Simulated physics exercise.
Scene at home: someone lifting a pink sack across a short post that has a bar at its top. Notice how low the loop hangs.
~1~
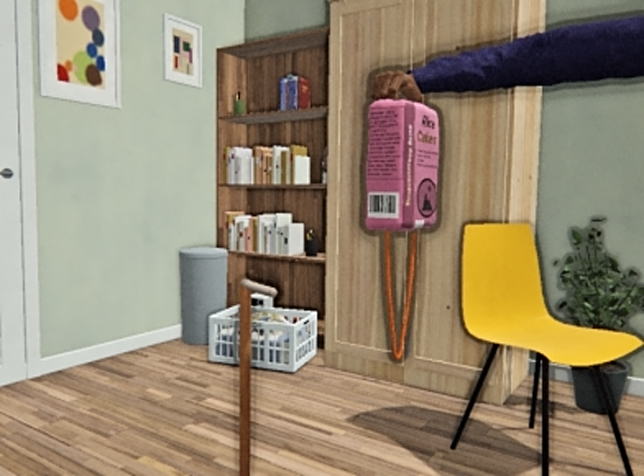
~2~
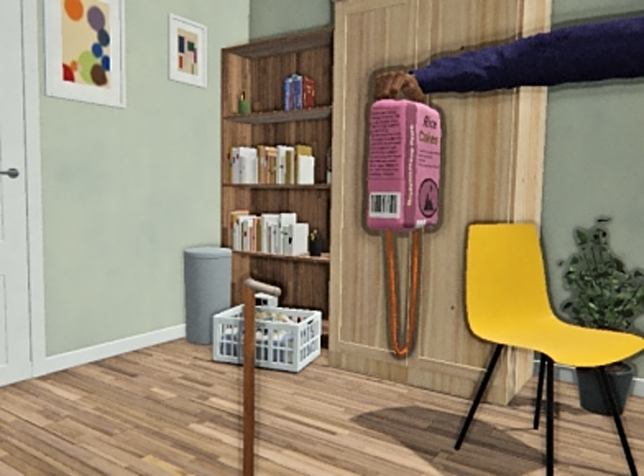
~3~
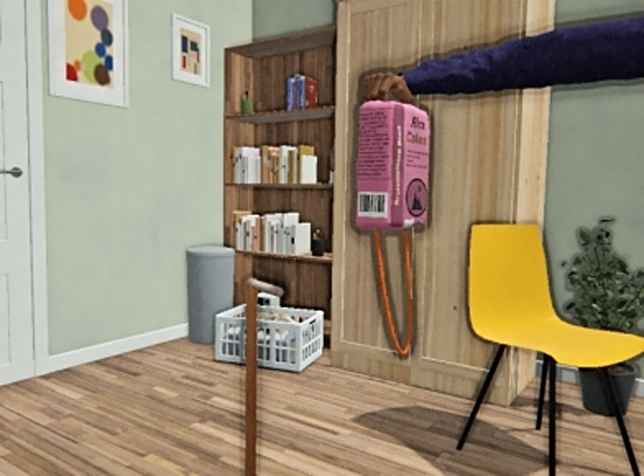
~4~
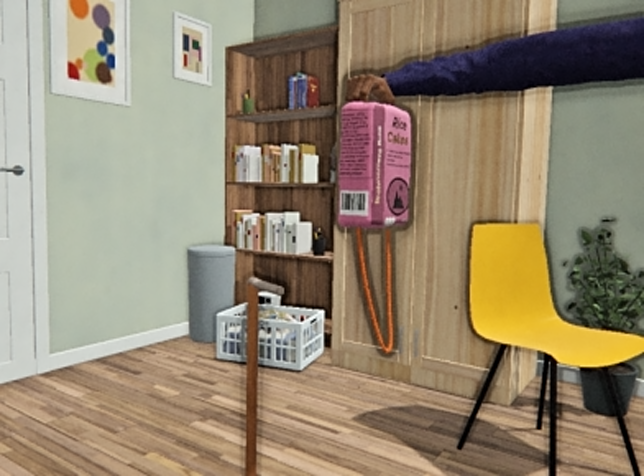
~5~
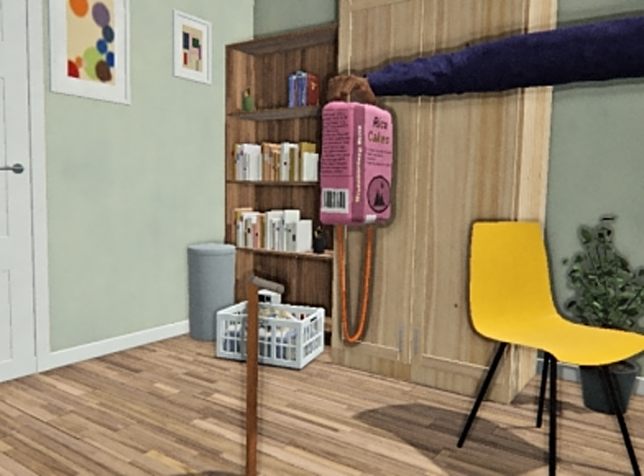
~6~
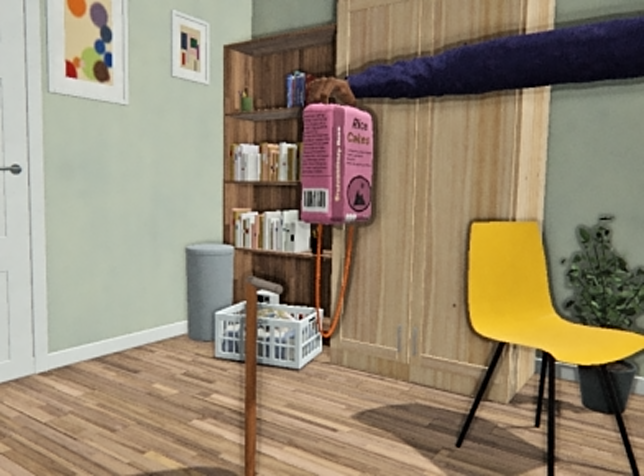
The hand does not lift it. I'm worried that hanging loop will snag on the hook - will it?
Yes, it snags.
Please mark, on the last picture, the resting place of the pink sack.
You'll find it finishing somewhere near (200, 168).
Then, 0.40 s past the final frame, sack nearing the post near (301, 166).
Then, 0.88 s past the final frame, sack over the post near (261, 167).
Then, 1.48 s past the final frame, sack past the post near (217, 167).
When it is over, sack past the post near (200, 168); loop tight round the post, hand stopped. The pink sack gets caught.
